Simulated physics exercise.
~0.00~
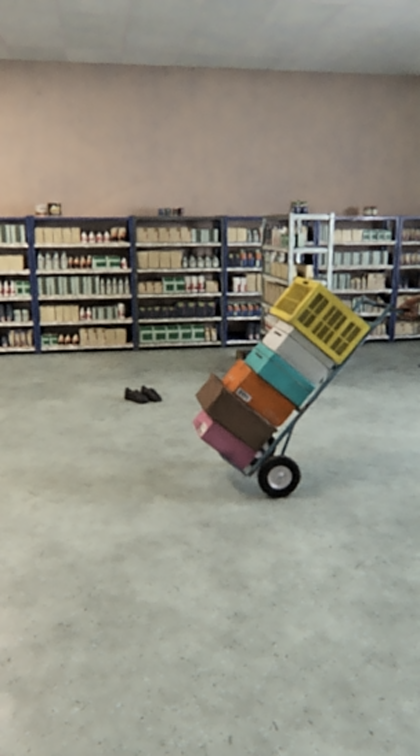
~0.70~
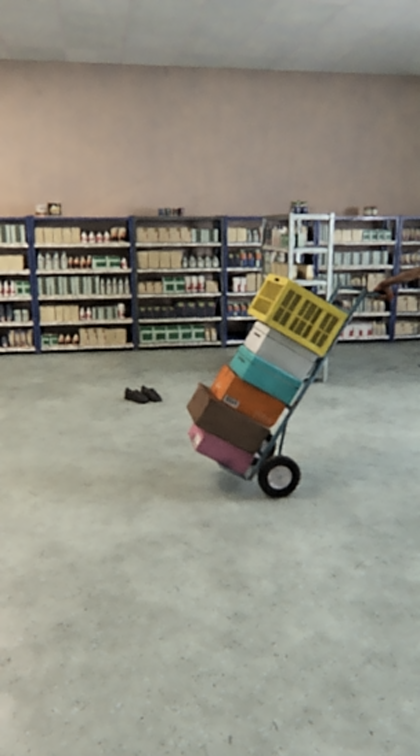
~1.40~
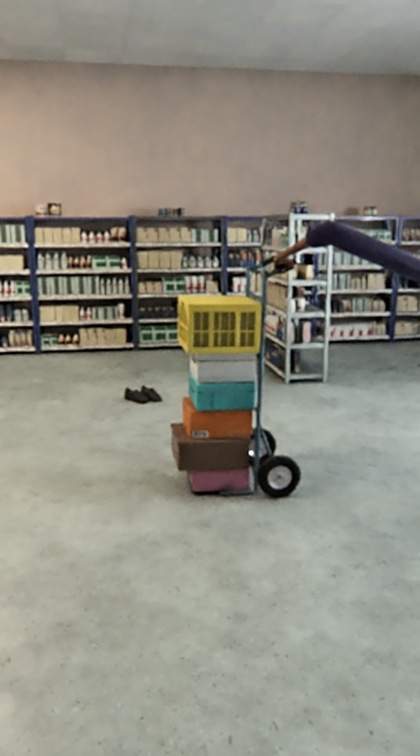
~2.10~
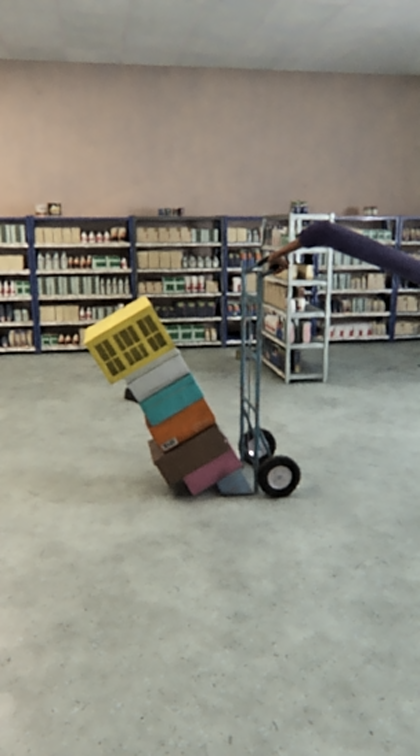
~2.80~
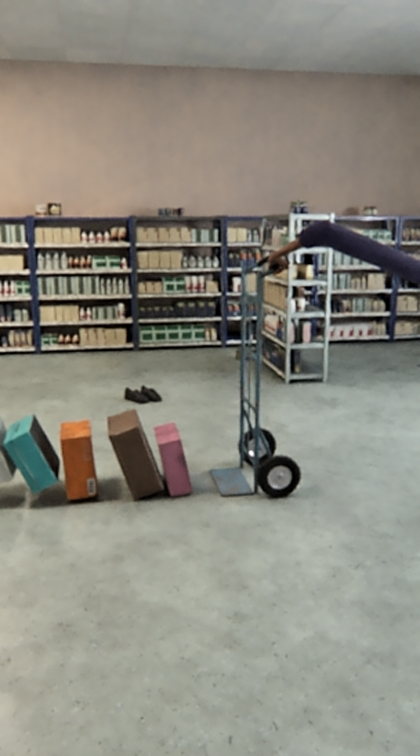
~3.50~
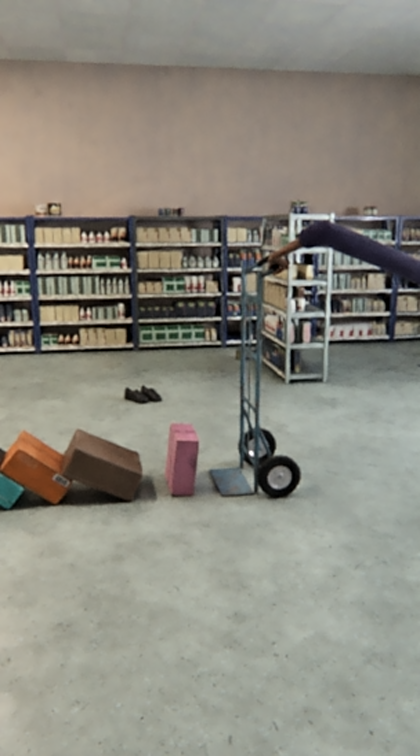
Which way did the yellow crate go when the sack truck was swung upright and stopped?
The yellow crate went to the left, tipping over with the stack and passing out of view.
